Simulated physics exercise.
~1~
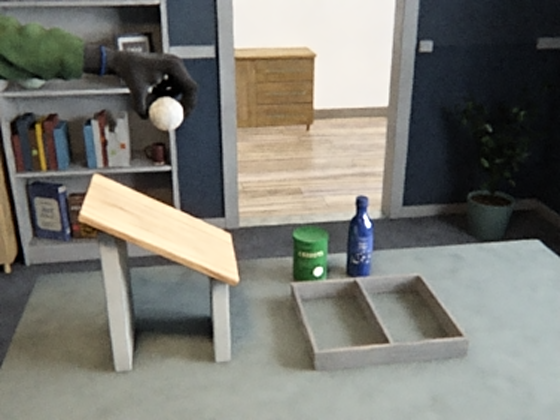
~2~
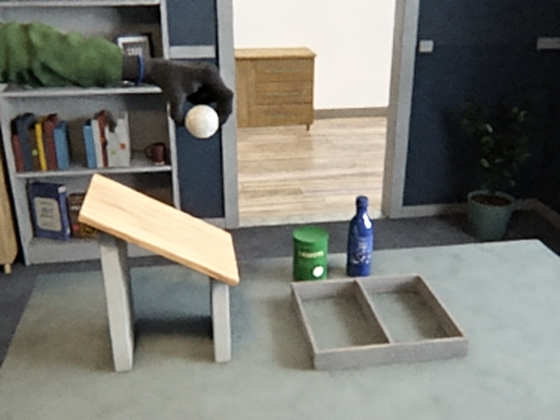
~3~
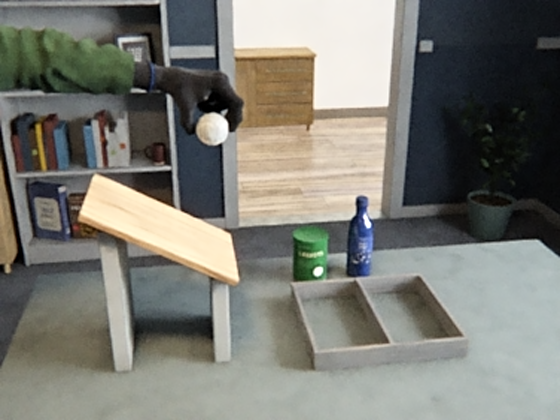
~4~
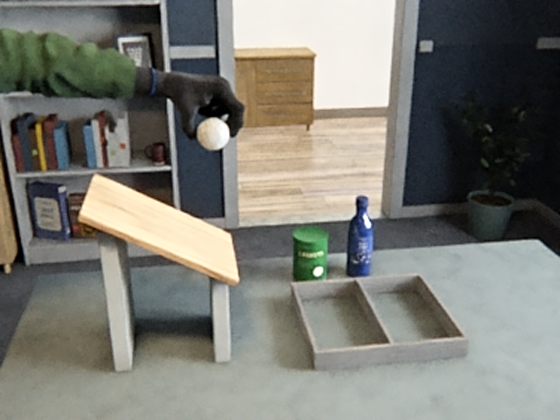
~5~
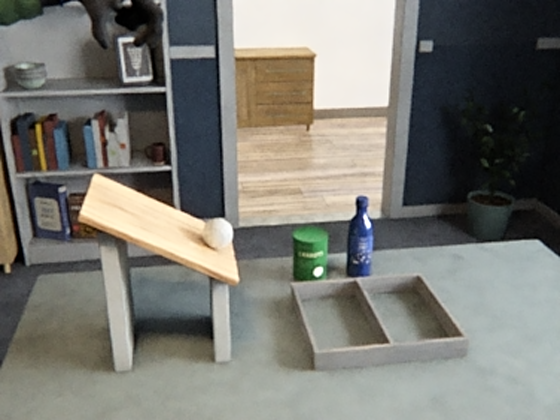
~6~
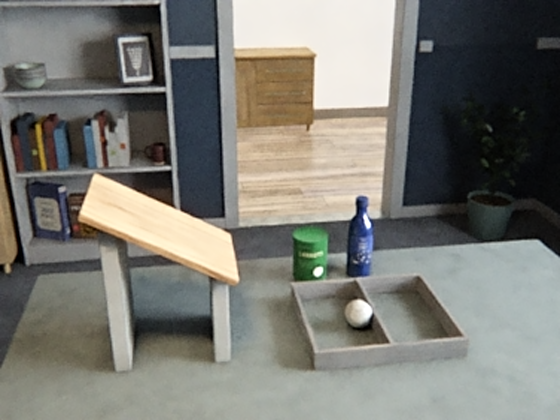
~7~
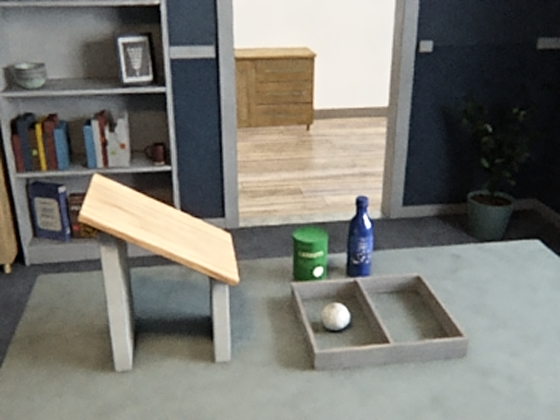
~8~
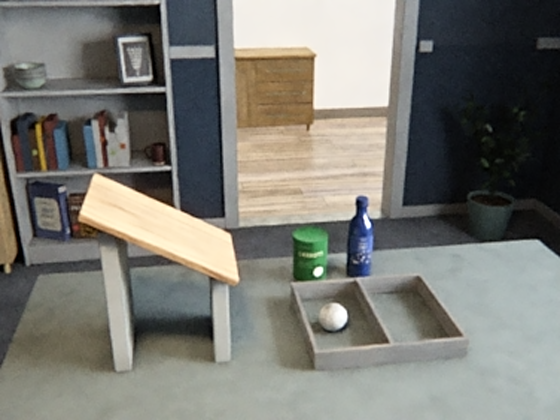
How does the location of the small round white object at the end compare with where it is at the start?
At the start it is held in the gloved hand above the sloping board, on the left. At the end it rests lower and farther right, in the left bay of the tray beside the board.
On a grey table in a room with a bookshelf, a dark-gloved hand carries a small round white object over a sloping board and releases it; it travels down into the tray's left bay, shifts left and rests there, the green tin and blue bottle unmoved.
